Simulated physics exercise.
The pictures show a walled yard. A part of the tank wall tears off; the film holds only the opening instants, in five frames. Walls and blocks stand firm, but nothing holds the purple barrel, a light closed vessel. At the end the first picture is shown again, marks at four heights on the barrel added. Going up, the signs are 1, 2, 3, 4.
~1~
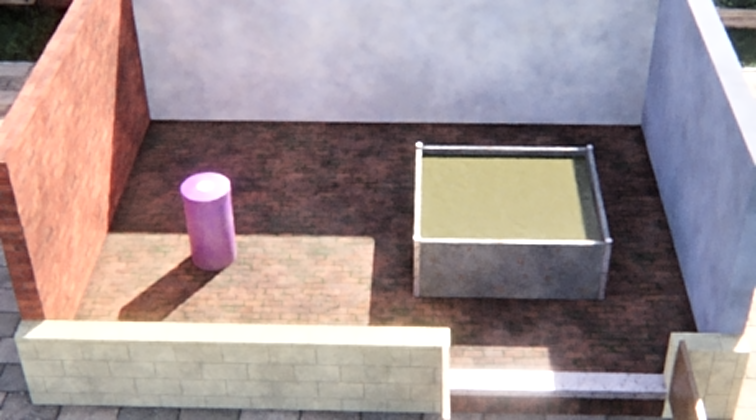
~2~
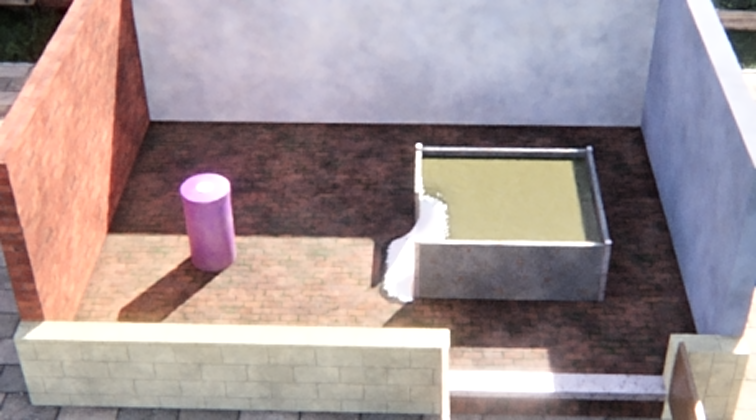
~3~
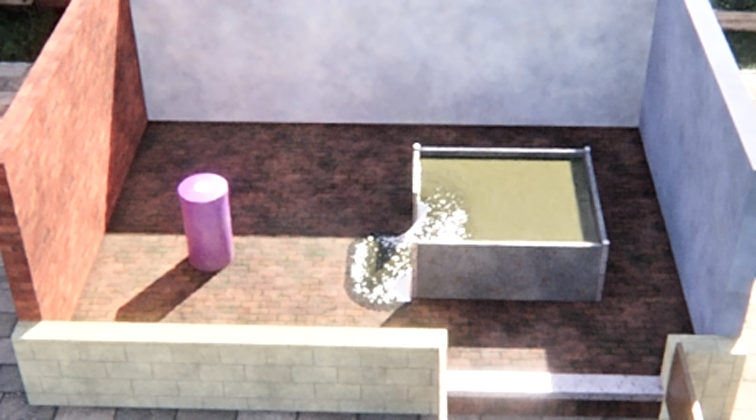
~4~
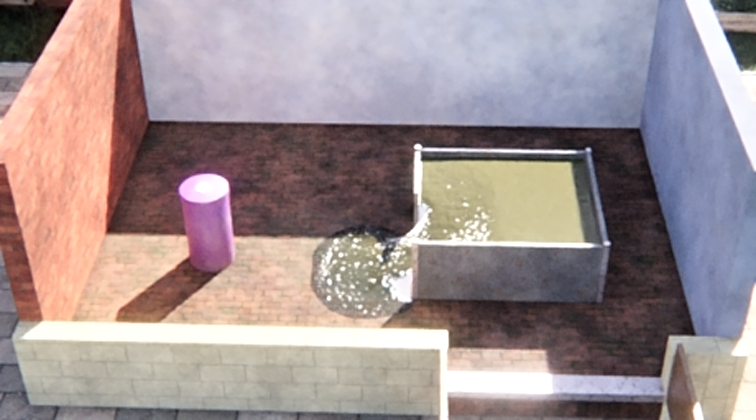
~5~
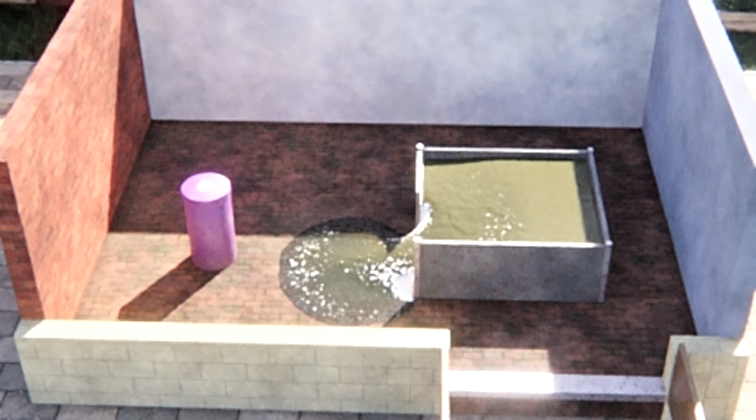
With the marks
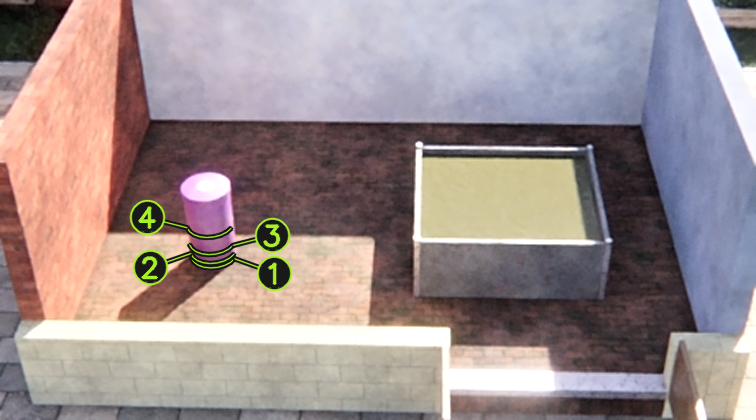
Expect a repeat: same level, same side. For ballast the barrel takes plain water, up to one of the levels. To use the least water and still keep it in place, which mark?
The answer is mark 4.
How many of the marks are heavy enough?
One of them.
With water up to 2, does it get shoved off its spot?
Yes, that goes wrong.
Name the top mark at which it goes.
That is mark 3.
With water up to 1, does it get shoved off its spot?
Yes, that goes wrong.
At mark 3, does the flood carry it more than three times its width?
No, less.
On the marked copy, 1 at (210, 267); 2 at (209, 263); 3 at (208, 254); 4 at (206, 237); from the bottom up 1, 2, 3, 4.
If 1 is chosen, it is pushed about 9 times its own width away.
If 2 is chosen, it is pushed about 5 times its own width away.
If 3 is chosen, it is pushed about its own width away.
If 4 is chosen, it does not move.
